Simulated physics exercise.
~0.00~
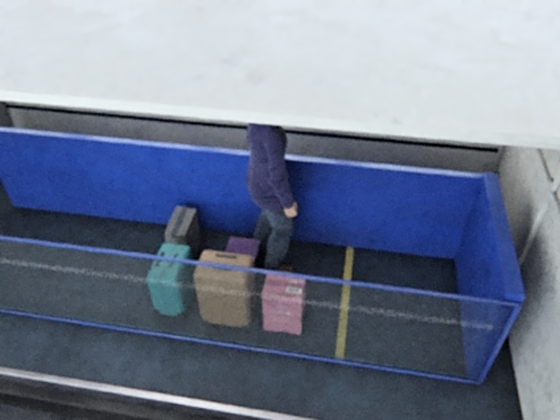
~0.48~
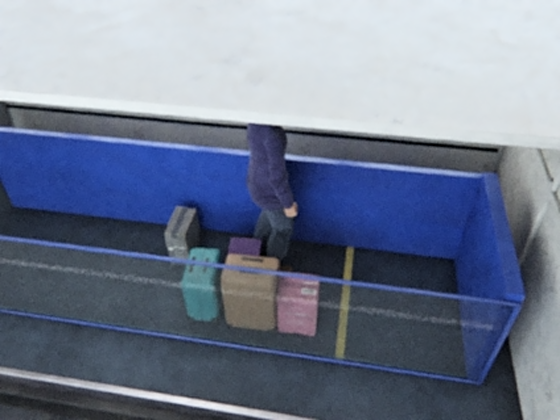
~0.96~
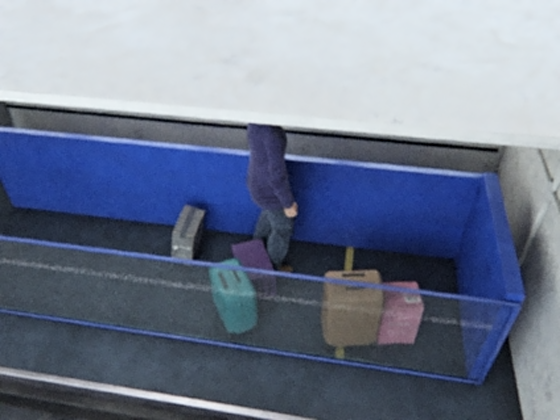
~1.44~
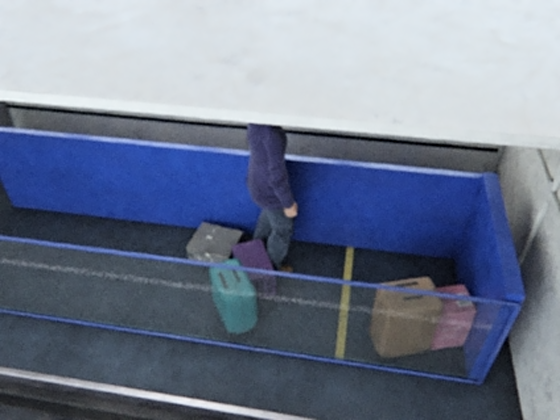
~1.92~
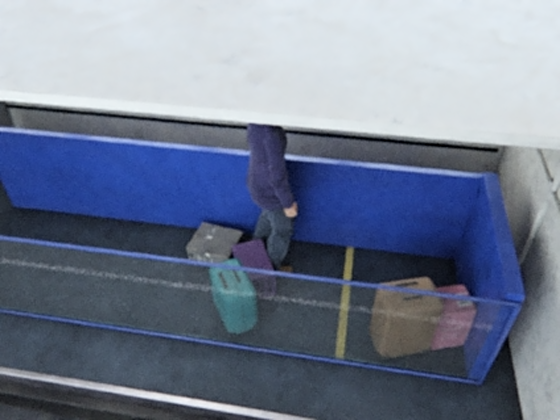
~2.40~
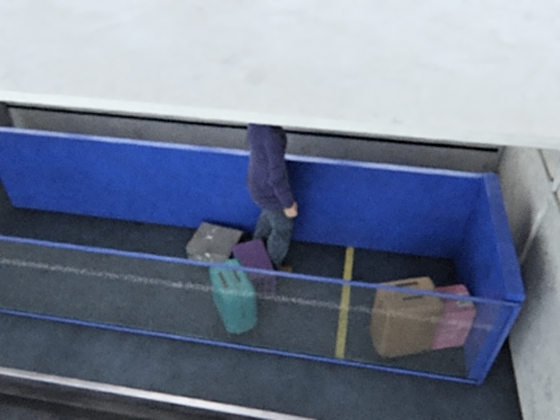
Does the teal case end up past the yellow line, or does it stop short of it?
The teal case stops short of the yellow line, standing to the left of it.
